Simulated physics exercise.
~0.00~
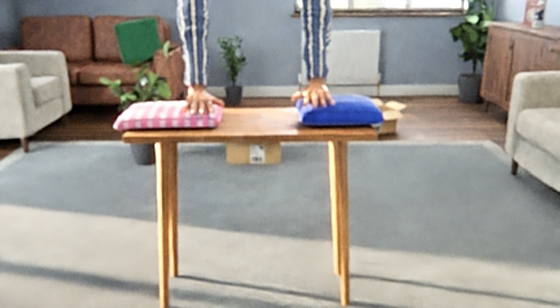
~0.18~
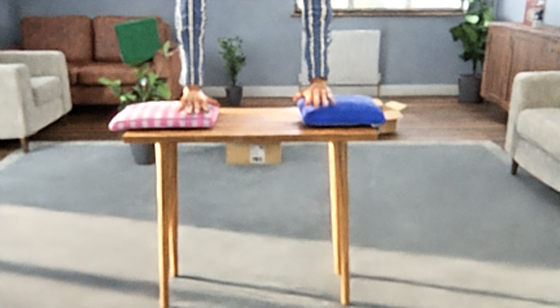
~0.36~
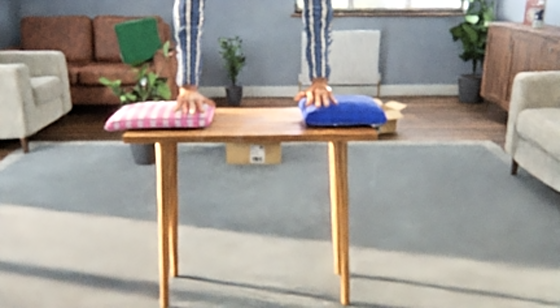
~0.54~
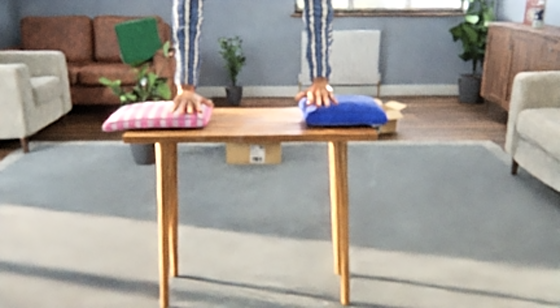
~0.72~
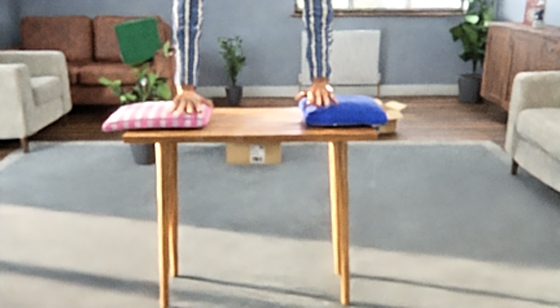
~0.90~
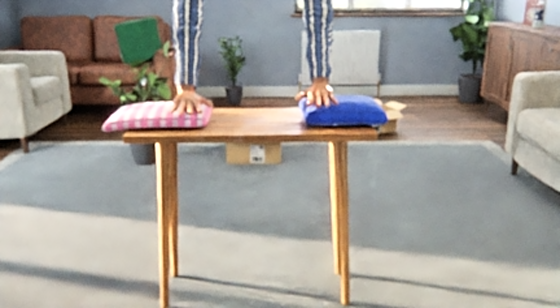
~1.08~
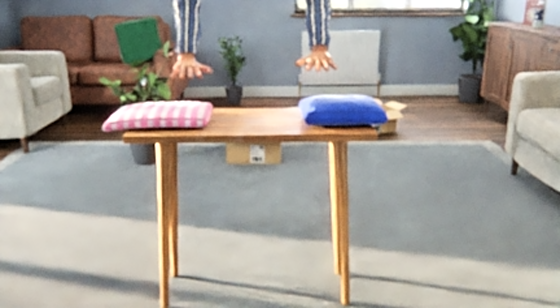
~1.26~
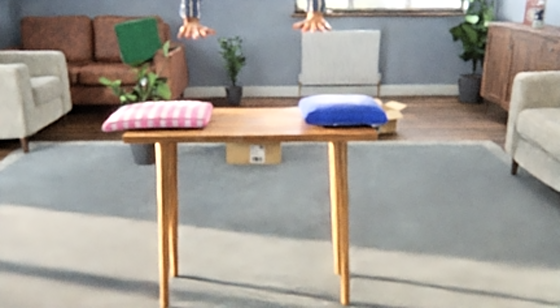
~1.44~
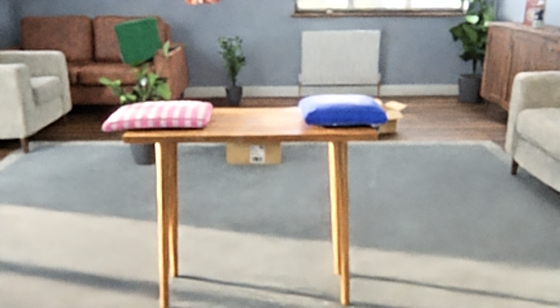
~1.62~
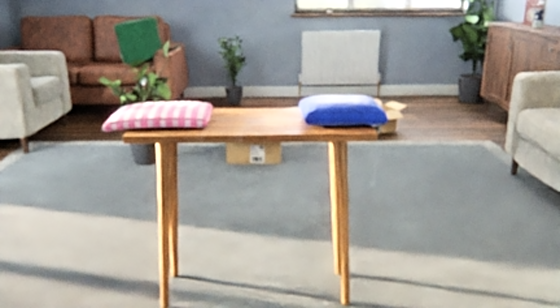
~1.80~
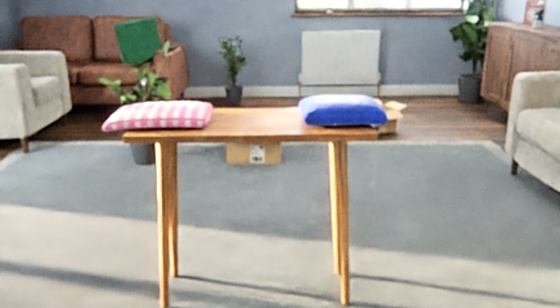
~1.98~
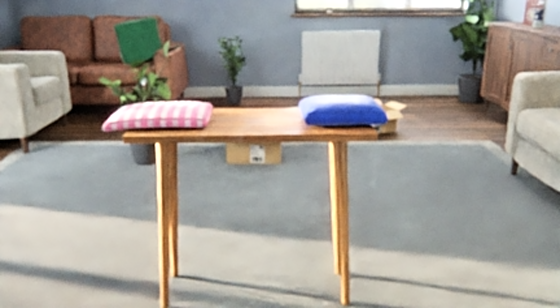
At the start, two hands in blue-and-white striped sleeves press down on a pink checked folded blanket at the left end of a low wooden table and a blue soft bag at the right end. The left hand nudges the pink blanket slightly farther left, toward the table's edge, while the blue bag barely shifts. Both hands then rest in place for a while. Next they let go, lift straight up and leave the view at the top. The blanket and the bag both stay on the tabletop, lying still at opposite ends.
